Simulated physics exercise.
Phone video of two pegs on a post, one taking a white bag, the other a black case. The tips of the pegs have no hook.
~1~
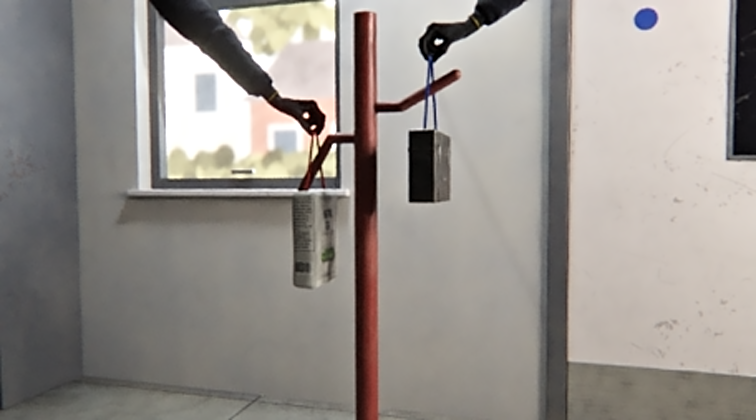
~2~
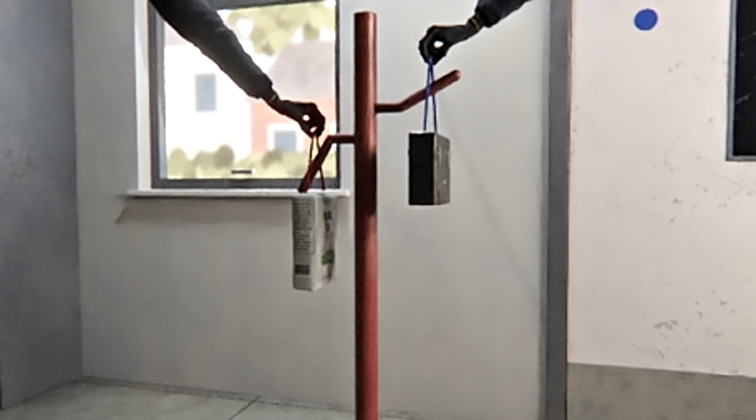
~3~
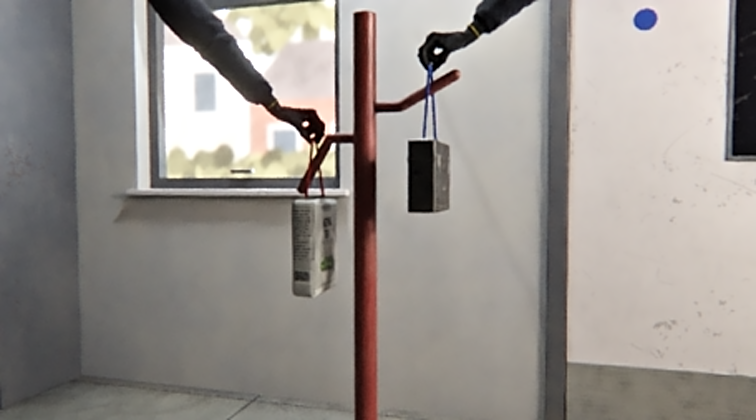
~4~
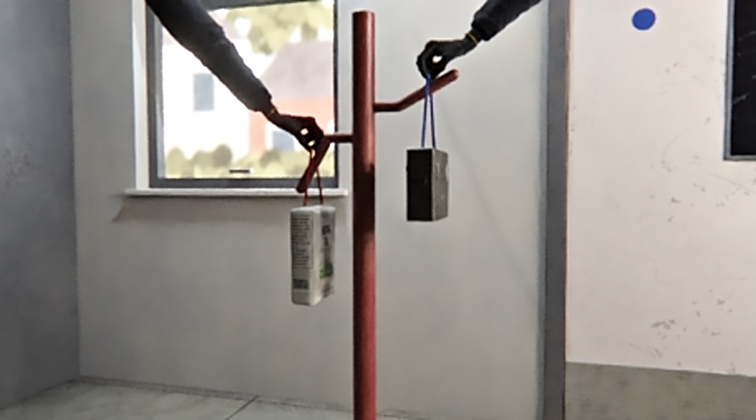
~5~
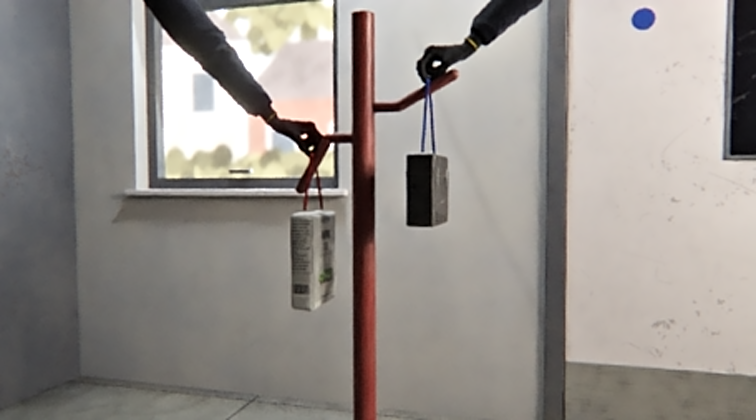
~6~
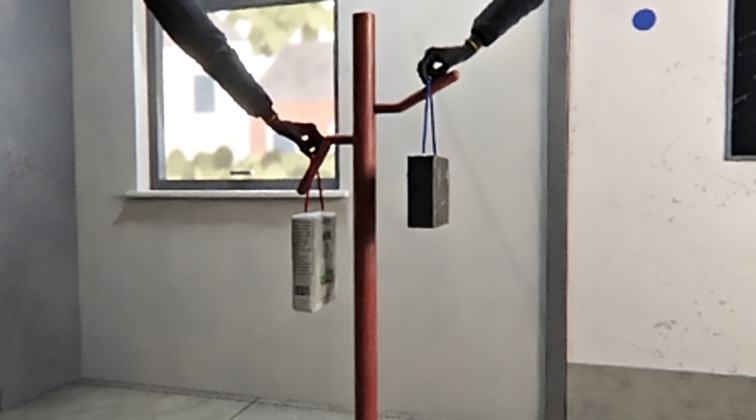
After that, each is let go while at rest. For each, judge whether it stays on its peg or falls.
The white bag falls, the black case stays on.
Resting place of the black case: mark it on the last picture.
Resting place: About (398, 208).
Then, 0.28 s after the last picture, white bag falling near (316, 343); black case hanging near (428, 195).
Then, 0.54 s after the last picture, white bag on the floor; black case hanging near (420, 197).
Then, 0.80 s after the last picture, white bag on the floor; black case hanging near (411, 202).
At rest, white bag on the floor; black case hanging near (398, 209). The white bag comes down and the black case stays hanging.
